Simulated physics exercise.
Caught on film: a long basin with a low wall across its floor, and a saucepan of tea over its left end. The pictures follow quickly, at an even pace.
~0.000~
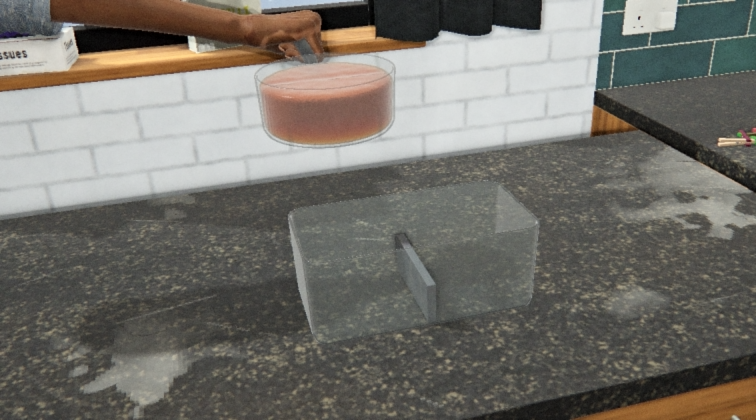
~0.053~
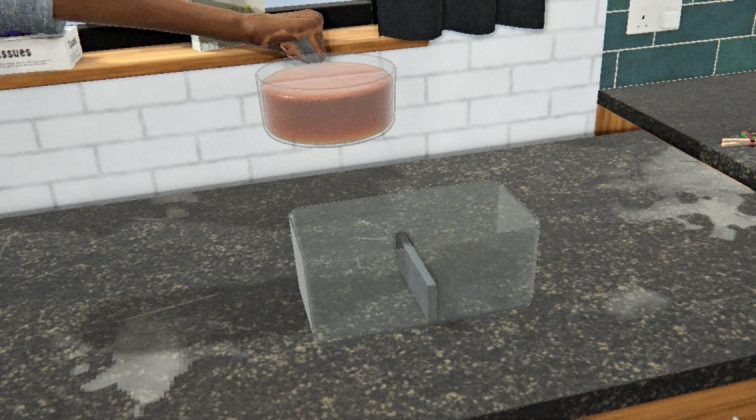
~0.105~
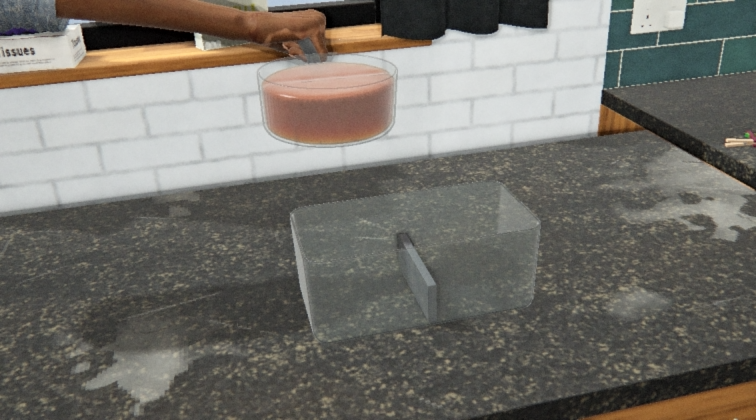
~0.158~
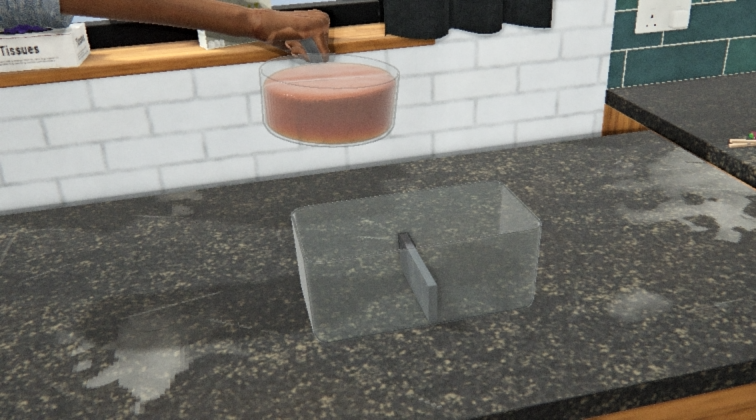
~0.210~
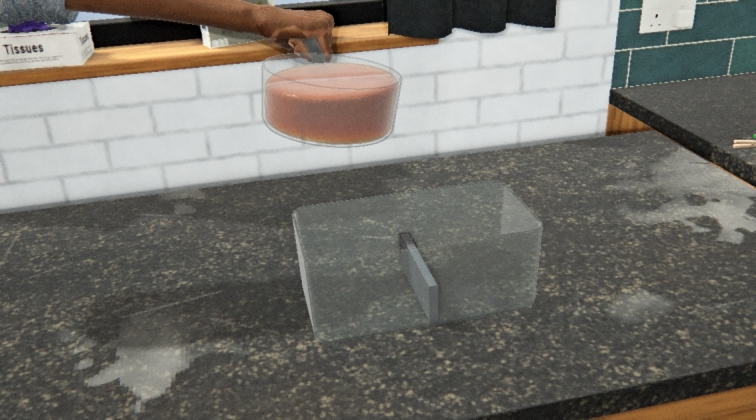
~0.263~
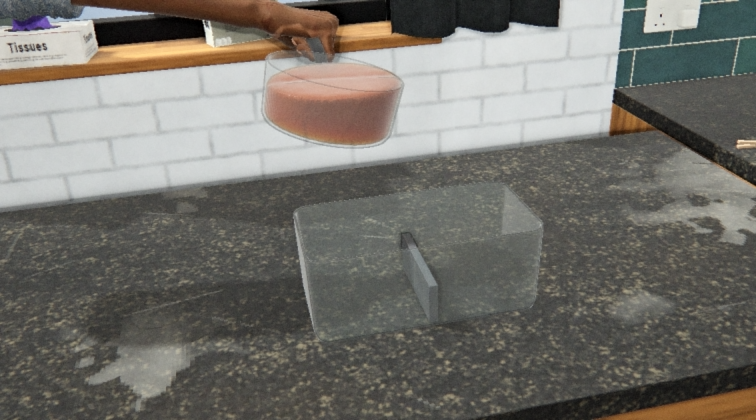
A hand holds a clear saucepan of tea above a basin and tilts it slightly right.
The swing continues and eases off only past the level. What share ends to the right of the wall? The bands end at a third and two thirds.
In the end over two thirds is right of the wall.
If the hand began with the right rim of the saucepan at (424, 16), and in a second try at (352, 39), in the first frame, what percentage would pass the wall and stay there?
Near 80 % and 60 %.
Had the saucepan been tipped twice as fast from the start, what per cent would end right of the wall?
It comes to 55 per cent or so.
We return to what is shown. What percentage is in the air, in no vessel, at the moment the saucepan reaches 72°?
Some 40 per cent.
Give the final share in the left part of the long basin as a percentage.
Some 20 per cent.
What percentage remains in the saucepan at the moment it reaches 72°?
Close to 40 per cent.
Then, 0.68 s in, the tilt is 72° and 38 per cent is still to pour, 1 is left of the wall and 20 right of it.
Then, 0.98 s in, the tilt is 107° and 5 per cent is still to pour, 10 is left of the wall and 78 right of it.
Then, 1.30 s in, the tilt is 112° and 0 per cent is still to pour, 21 is left of the wall and 78 right of it.
Then, 1.64 s in, the tilt is 112° and 0 per cent is still to pour, 21 is left of the wall and 78 right of it.
Finally, 21 per cent lies left of the wall, 78 right of it and 1 outside.
